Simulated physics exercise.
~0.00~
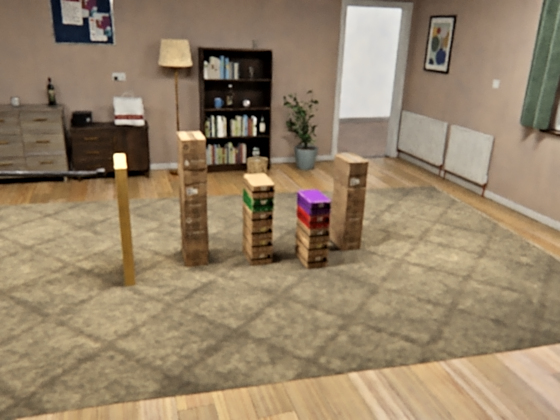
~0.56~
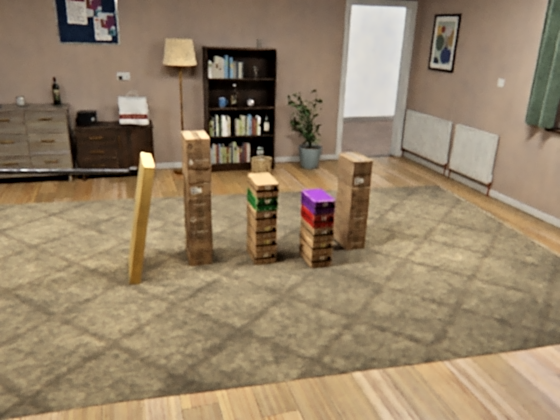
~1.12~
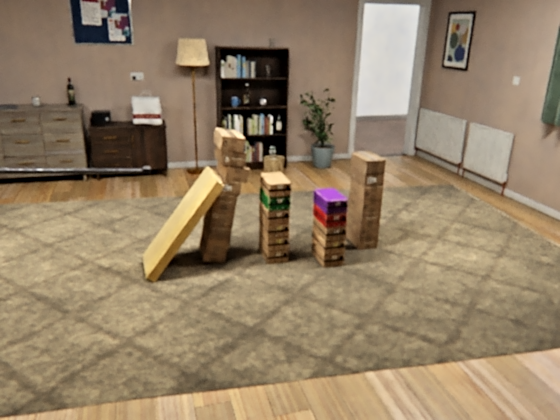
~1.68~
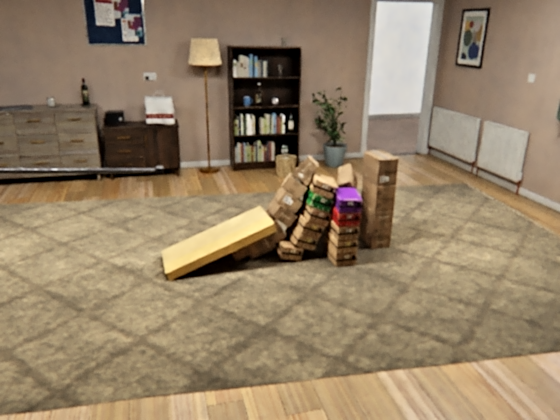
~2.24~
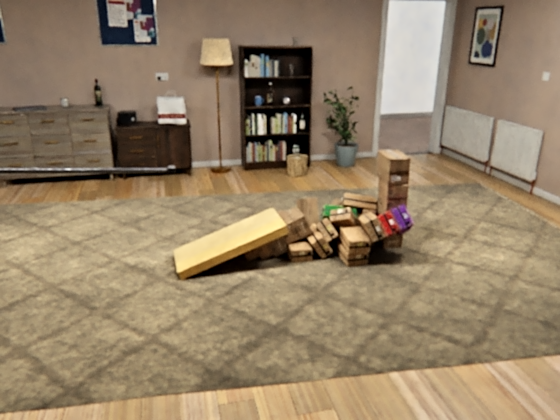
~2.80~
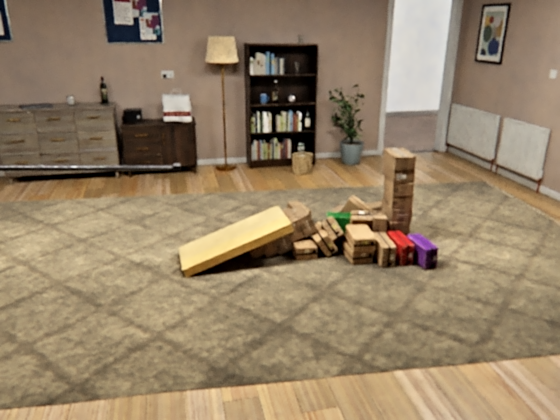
In this clip, a yellow board standing on end tips right into a row of box stacks on a patterned carpet, toppling them one after another until green, red and purple boxes lie among the fallen pile, while the stack at the far right stays standing.
